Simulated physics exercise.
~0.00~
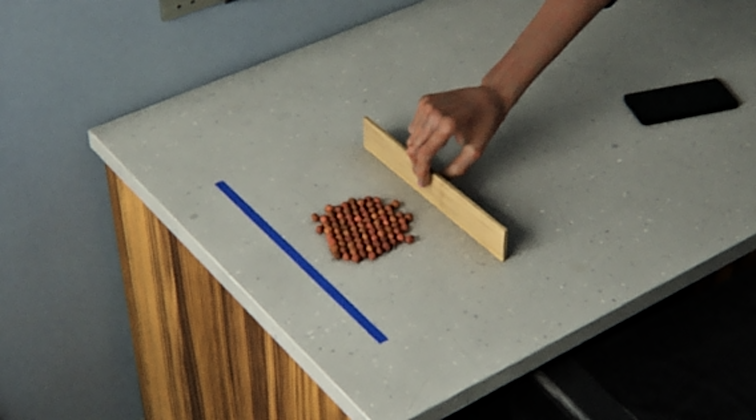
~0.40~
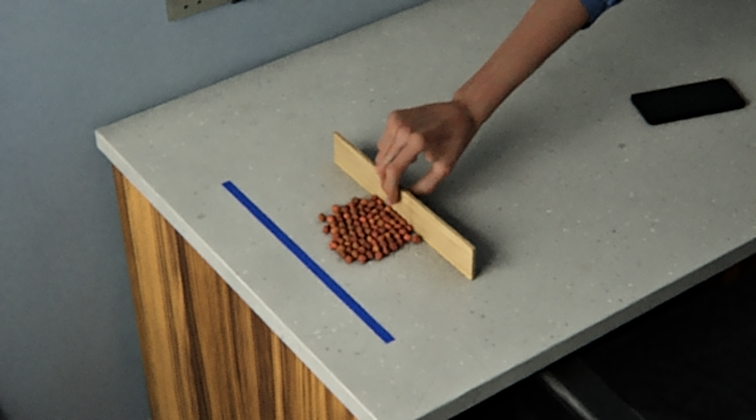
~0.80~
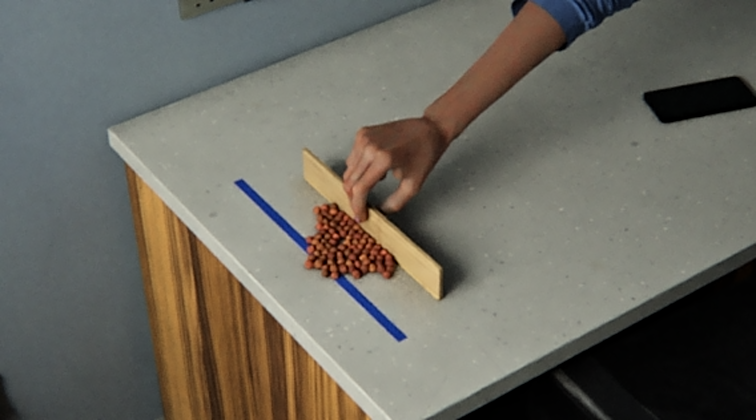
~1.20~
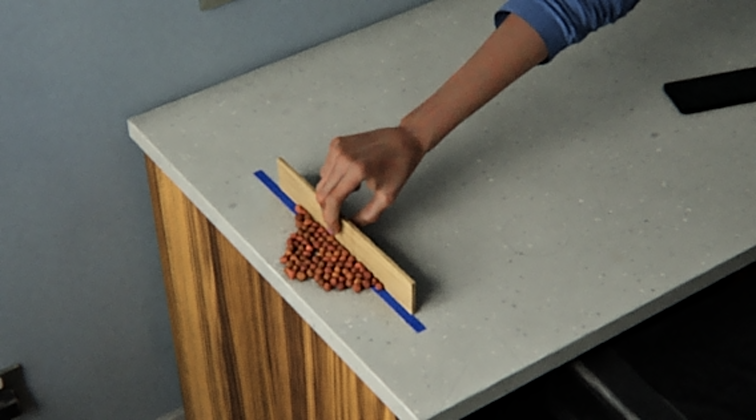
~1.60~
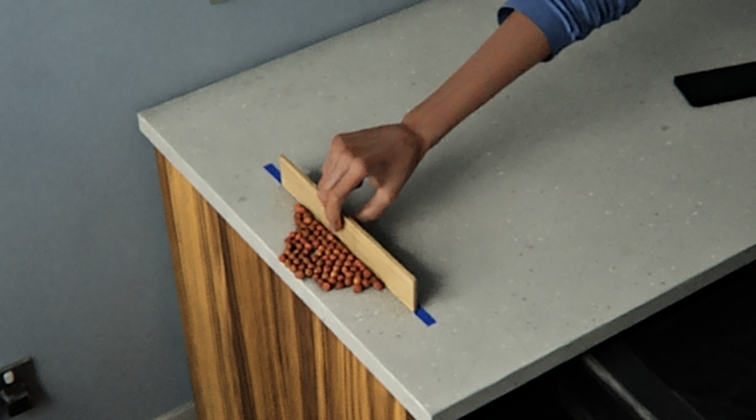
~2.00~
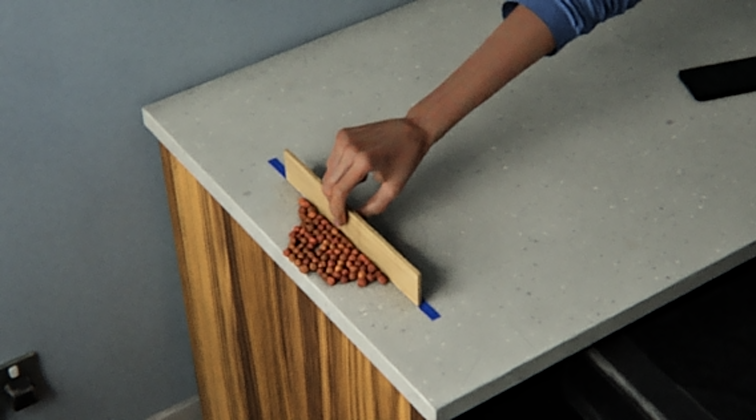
A hand slid an upright strip of wood left and down across a pale table, pushing a cluster of small reddish-brown balls over a line of blue tape, then stopped it at the tape with the balls bunched near the table's edge.
